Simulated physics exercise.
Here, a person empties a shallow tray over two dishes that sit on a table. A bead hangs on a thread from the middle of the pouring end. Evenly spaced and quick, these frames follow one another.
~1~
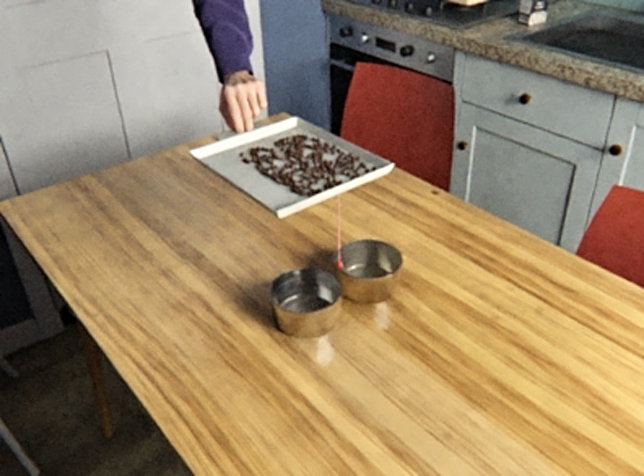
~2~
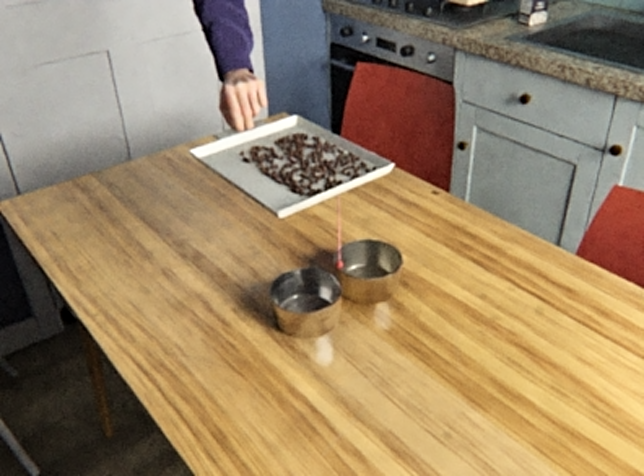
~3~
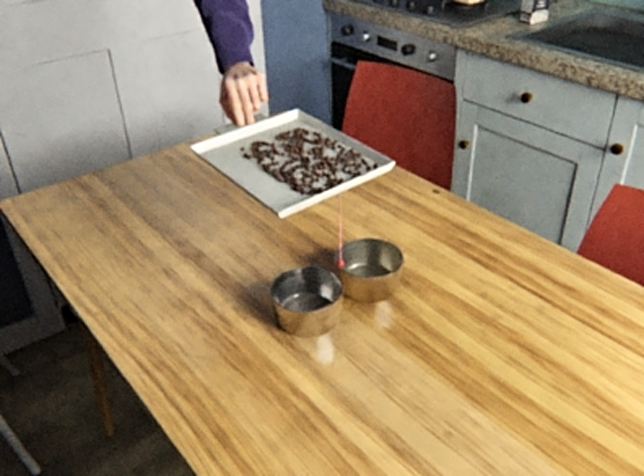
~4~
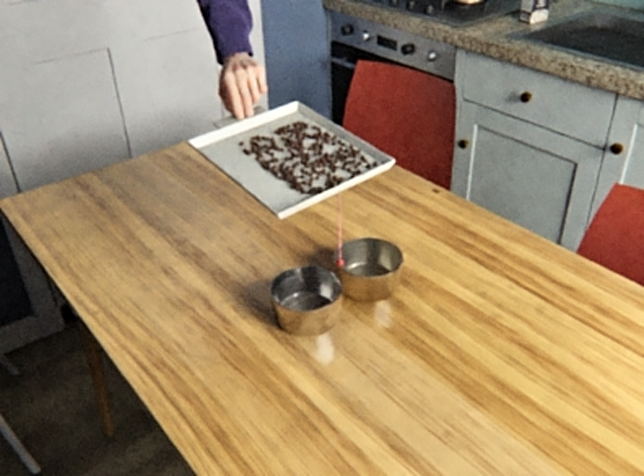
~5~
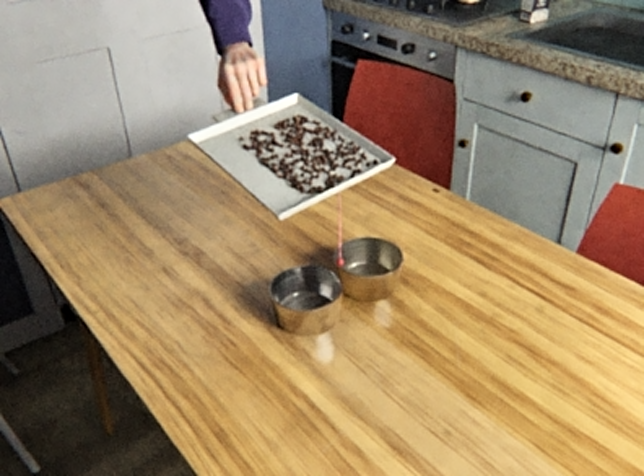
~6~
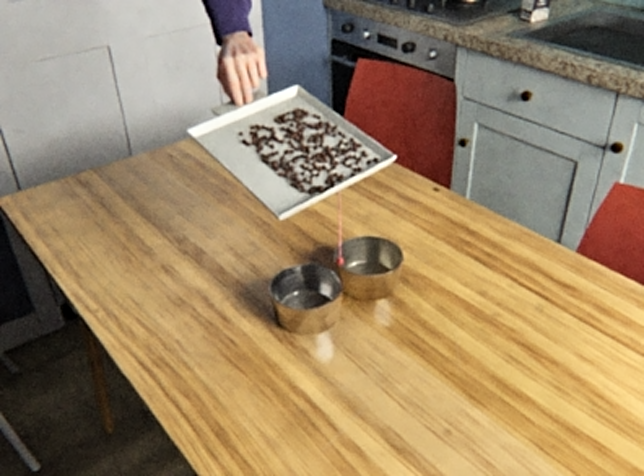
At first, a hand in a purple sleeve holds a shallow white tray of small dark berries nearly level above two metal dishes on a wooden table. Then the hand gradually tilts the tray slightly, its far side rising, while the berries stay on it and the dishes remain still.
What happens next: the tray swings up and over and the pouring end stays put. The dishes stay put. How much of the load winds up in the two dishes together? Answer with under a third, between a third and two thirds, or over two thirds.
The two dishes together get over two thirds of it.
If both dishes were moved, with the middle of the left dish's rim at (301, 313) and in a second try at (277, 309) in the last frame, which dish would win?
First try: The dish on the left-hand side; second try: The dish on the left-hand side.
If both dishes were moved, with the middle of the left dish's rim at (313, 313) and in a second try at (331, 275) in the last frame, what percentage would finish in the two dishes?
Close to 50 in a hundred, then close to 20 in a hundred.
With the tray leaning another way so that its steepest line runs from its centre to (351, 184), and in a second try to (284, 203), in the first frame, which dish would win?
Heading one - the rightward dish; heading two - the leftward dish.
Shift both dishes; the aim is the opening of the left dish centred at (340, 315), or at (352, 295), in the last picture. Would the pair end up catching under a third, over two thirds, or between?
Under a third; under a third.
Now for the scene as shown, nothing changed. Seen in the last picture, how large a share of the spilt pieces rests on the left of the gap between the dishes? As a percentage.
Share to the left: Near 90 per cent.
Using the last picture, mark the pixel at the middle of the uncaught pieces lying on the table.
Look around pixel (263, 348).
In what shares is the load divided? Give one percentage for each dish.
90 % left, 0 % right.
Just after the last frame, tray tipped steeply; almost all on the tray; just a few in the left dish; just a few outside both; just a few in the air.
A moment on, tray tipped right over; just a few on the tray; the larger part in the left dish; about a tenth outside both; about a tenth in the air.
Further on, tray tipped past a quarter turn; the larger part in the left dish; about a tenth outside both.
When it is over, tray tipped past a quarter turn; the larger part in the left dish; not one in the right dish; about a tenth outside both.
